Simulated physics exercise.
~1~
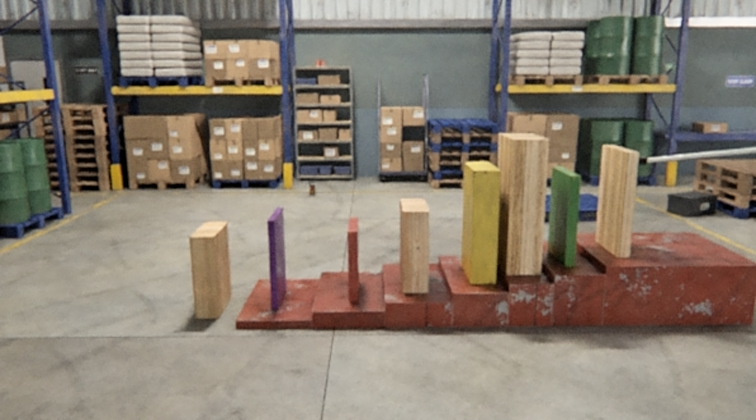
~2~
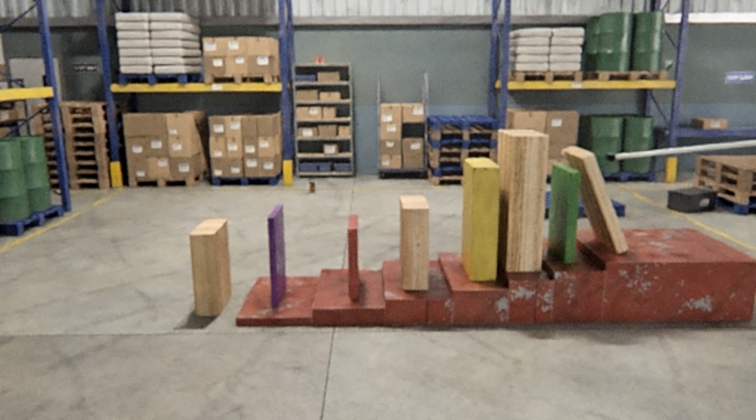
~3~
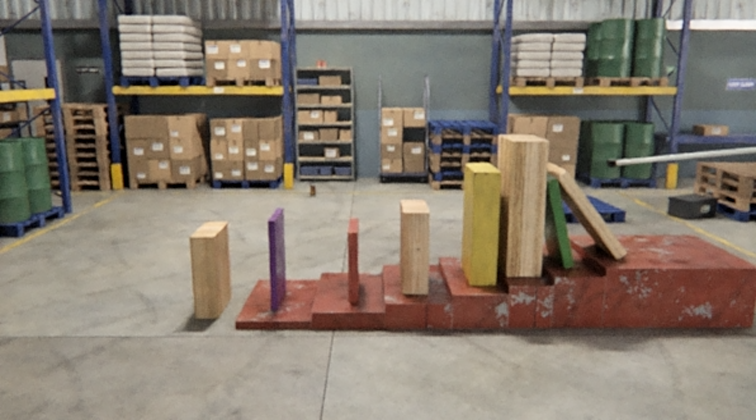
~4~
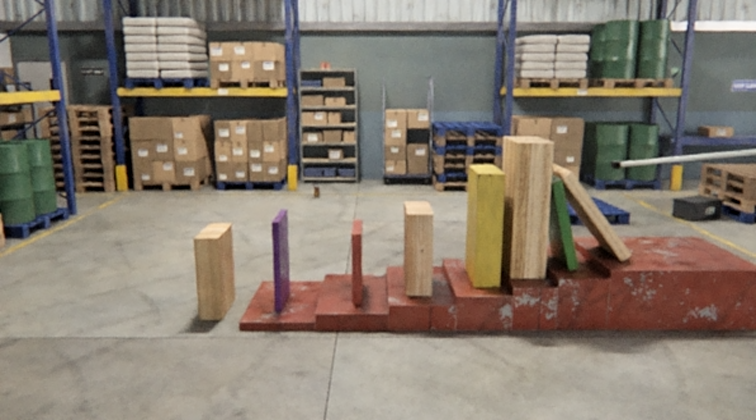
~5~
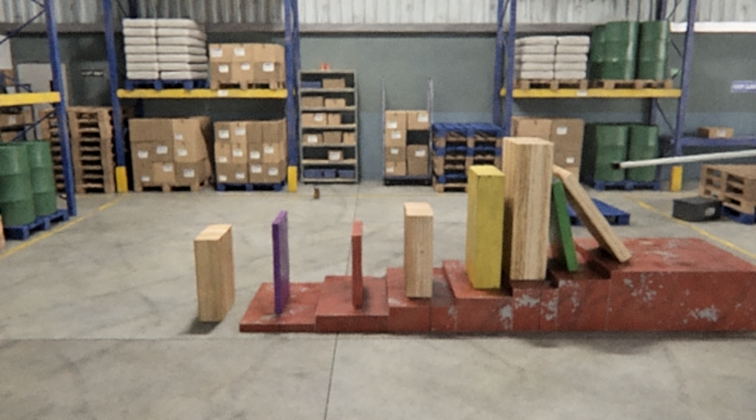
Wooden board tipping left off a pole on red warehouse steps, leaning onto a green board that tilts against a tall upright one.
